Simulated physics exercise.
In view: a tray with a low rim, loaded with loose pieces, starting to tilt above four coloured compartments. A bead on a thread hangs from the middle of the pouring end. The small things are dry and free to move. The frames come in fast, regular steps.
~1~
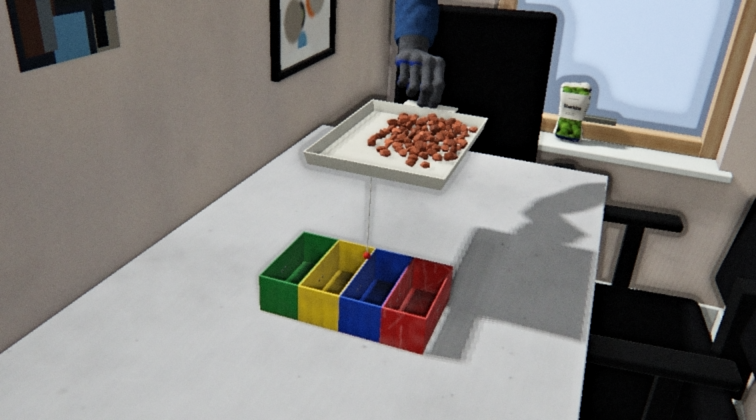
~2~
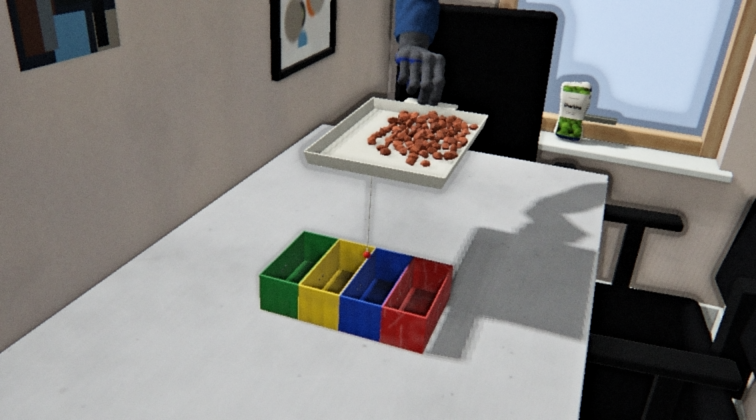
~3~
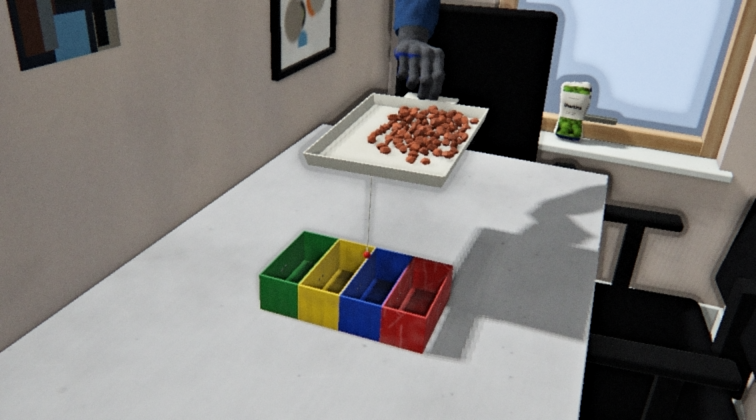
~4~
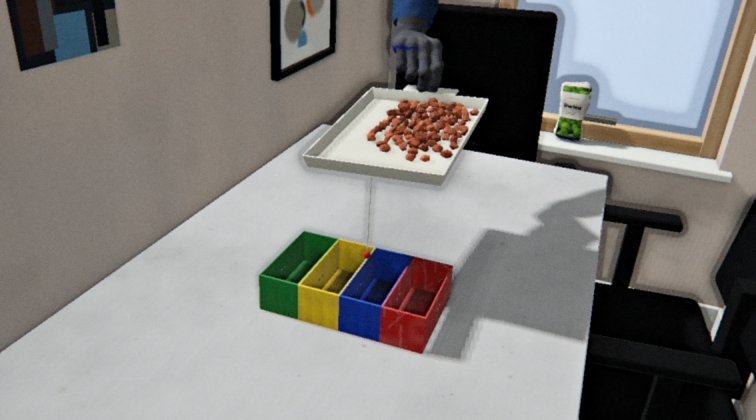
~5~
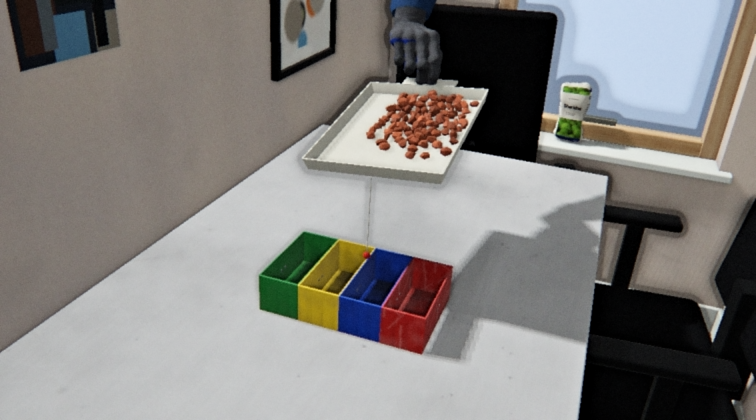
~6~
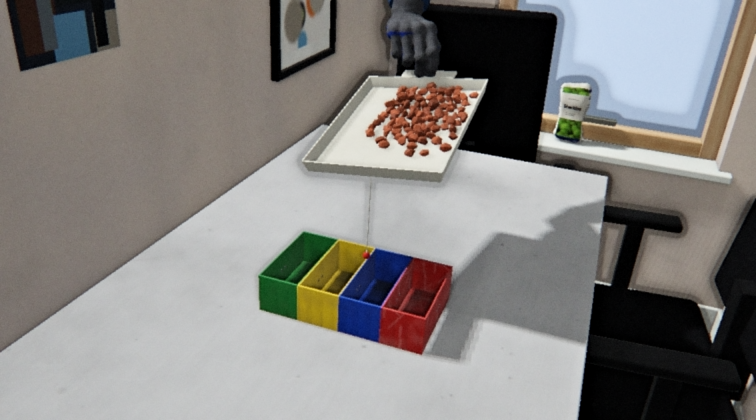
Above a white table, a gray hand slowly raised the back of a pale tray of reddish-brown chunks, tilting it slightly over green, yellow, blue and red compartments while the chunks stayed bunched toward the right.
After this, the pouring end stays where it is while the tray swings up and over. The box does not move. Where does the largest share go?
The green one ends fullest.
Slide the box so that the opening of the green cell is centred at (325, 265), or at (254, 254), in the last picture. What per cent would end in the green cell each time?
In turn 30 and 10 in a hundred.
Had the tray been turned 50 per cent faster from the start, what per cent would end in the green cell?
It comes to 60 per cent or so.
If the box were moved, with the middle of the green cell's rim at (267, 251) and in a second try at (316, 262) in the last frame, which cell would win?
At the first place yellow, at the second green.
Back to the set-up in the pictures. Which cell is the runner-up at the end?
It is the yellow cell.
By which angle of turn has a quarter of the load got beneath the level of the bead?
Near 70 degrees.
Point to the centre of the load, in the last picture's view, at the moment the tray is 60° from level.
Around (333, 155).
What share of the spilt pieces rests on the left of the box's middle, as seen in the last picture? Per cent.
Near 100 %.
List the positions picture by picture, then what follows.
Corners of the pouring end near (308, 151) and (442, 177), level; middle of the load near (428, 137), bits of crushed brick; bead on its thread near (367, 256); green cell near (279, 294); yellow cell near (319, 305); blue cell near (360, 316); red cell near (403, 328), in the first picture.
Corners of the pouring end near (308, 151) and (442, 176), level; middle of the load near (428, 135), in the second picture.
Corners of the pouring end near (308, 152) and (442, 175), tipped barely, lowest at the left corner; middle of the load near (429, 131), in the third picture.
Corners of the pouring end near (307, 154) and (441, 173), tipped a little, lowest at the left corner; middle of the load near (428, 125), in the fourth picture.
Corners of the pouring end near (307, 157) and (440, 171), tipped a little, lowest at the left corner; middle of the load near (428, 120), in the fifth picture.
Corners of the pouring end near (306, 159) and (439, 170), tipped a little, lowest at the left corner; middle of the load near (427, 115); green cell near (278, 294); yellow cell near (318, 305); blue cell near (359, 316); red cell near (402, 327), in the sixth picture.
Shortly afterwards, tray tipped steeply; the bulk on the tray; only a few in the green cell; a little falling or outside the box.
Next, tray tipped right over; a little on the tray; near half in the green cell; a little in the yellow cell; near a quarter falling or outside the box.
Some moments later, tray tipped past a quarter turn; near two thirds in the green cell; near a quarter in the yellow cell; a little falling or outside the box.
In the end, tray tipped past a quarter turn; near two thirds in the green cell; near a quarter in the yellow cell; none at all in the red cell; none at all in the blue cell; a little outside the box.
